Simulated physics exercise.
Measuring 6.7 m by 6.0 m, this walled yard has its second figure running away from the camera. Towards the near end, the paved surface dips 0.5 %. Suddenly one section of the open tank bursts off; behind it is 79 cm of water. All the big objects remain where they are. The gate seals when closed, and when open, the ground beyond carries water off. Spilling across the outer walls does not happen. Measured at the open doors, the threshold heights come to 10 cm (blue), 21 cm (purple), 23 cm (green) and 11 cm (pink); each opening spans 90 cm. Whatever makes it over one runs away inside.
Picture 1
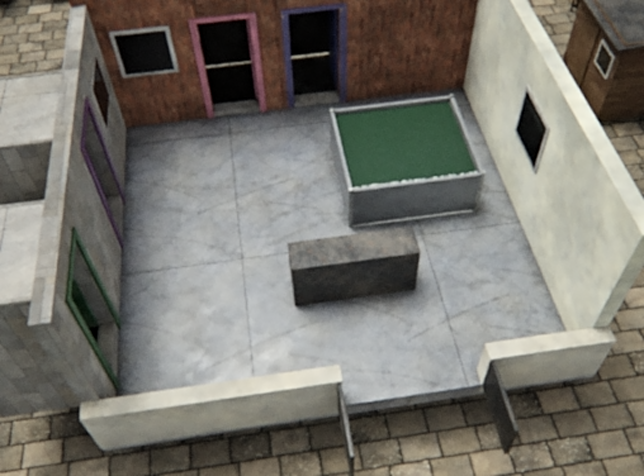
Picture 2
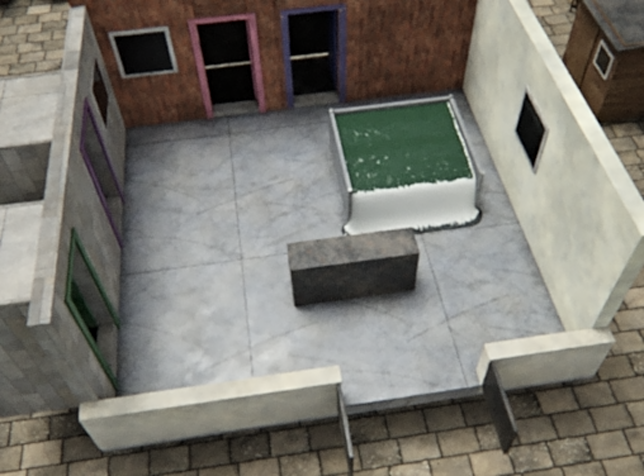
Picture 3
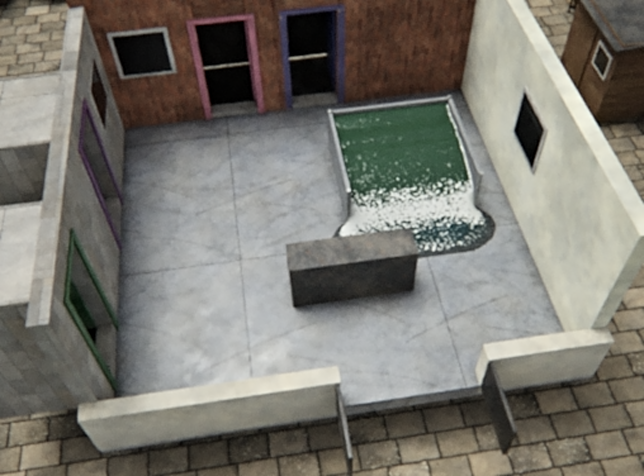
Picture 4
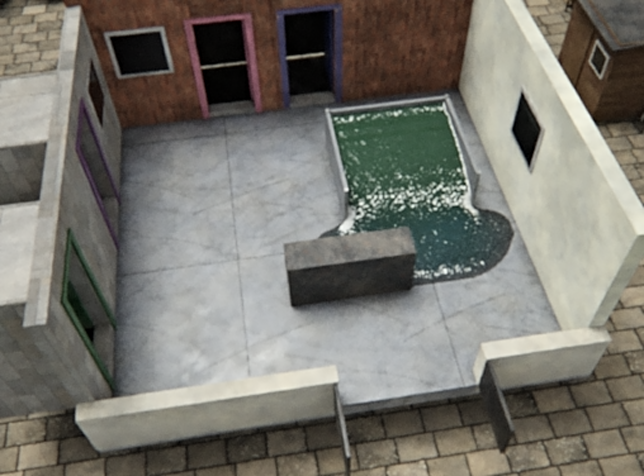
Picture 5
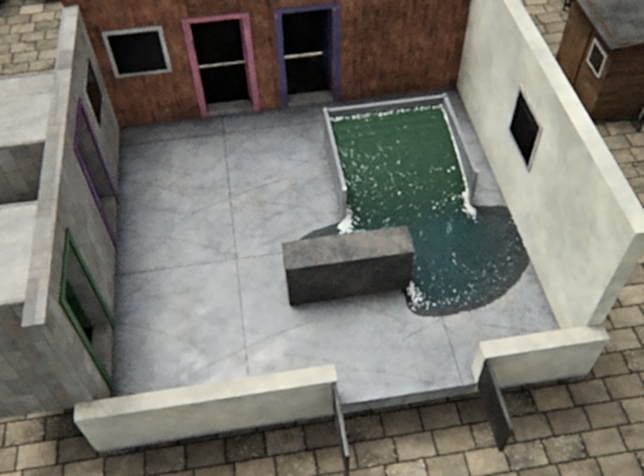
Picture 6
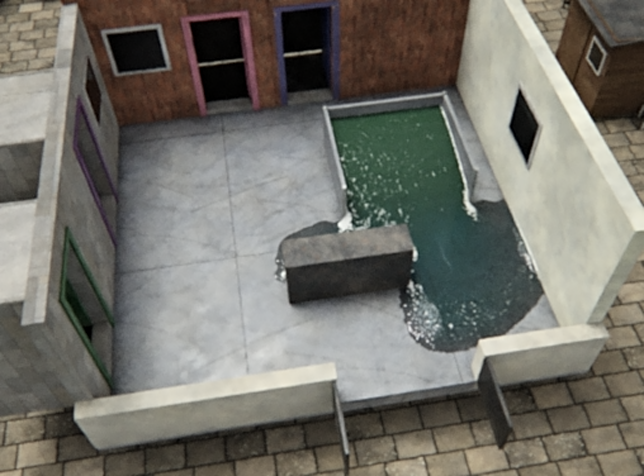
At the start, a tank of green water stands still in a walled, paved yard behind a low dark block. Its near side gives way and water pours out in a white, foamy rush, then spreads across the floor around both ends of the block, reaching toward the right wall as the tank's level drops.
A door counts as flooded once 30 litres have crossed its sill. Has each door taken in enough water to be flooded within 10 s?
The blue door has not; the purple door has not; the green door has not; the pink door has not.
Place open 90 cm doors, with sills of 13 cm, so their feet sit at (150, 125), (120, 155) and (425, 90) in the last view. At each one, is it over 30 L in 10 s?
Taking them in order, the first gets too little, the second too little and the third too little.
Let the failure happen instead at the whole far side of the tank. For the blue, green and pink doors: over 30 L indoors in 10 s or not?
Blue: Exceeding the limit; green: Within the limit; pink: Within the limit.
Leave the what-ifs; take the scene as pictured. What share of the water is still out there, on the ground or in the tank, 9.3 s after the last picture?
Roughly 74 per cent is still there.
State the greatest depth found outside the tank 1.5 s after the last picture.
Around 48 centimetres.
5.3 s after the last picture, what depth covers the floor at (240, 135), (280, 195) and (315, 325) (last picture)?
Listed order: 4 / 0 / 4 cm.
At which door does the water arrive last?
The answer is the blue door.
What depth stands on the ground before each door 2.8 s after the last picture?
Readings (cm): Blue = 0; purple = 14; green = 8; pink = 0.
Then, 0.7 s after the last picture water covers 30 % of the floor and is deepest (52 cm) near (548, 353); blue door not reached, purple door not reached, green door not reached, pink door not reached.
Then, 1.5 s after the last picture water covers 45 % of the floor and is deepest (48 cm) near (560, 351); blue door not reached, purple door 17 cm at the sill, 0 L in, green door not reached, pink door not reached.
Then, 2.8 s after the last picture water covers 65 % of the floor and is deepest (24 cm) near (525, 357); blue door not reached, purple door 14 cm at the sill, 0 L in, green door 8 cm at the sill, 0 L in, pink door not reached.
Then, 5.3 s after the last picture water covers 90 % of the floor and is deepest (20 cm) near (111, 422); blue door 2 cm at the sill, 0 L in, purple door 6 cm at the sill, 0 L in, green door 17 cm at the sill, 2 L in, pink door 5 cm at the sill, 0 L in.
Then, 9.3 s after the last picture water covers 100 % of the floor and is deepest (12 cm) near (263, 131); blue door 10 cm at the sill, 0 L in, purple door 6 cm at the sill, 0 L in, green door 4 cm at the sill, 2 L in, pink door 8 cm at the sill, 0 L in.
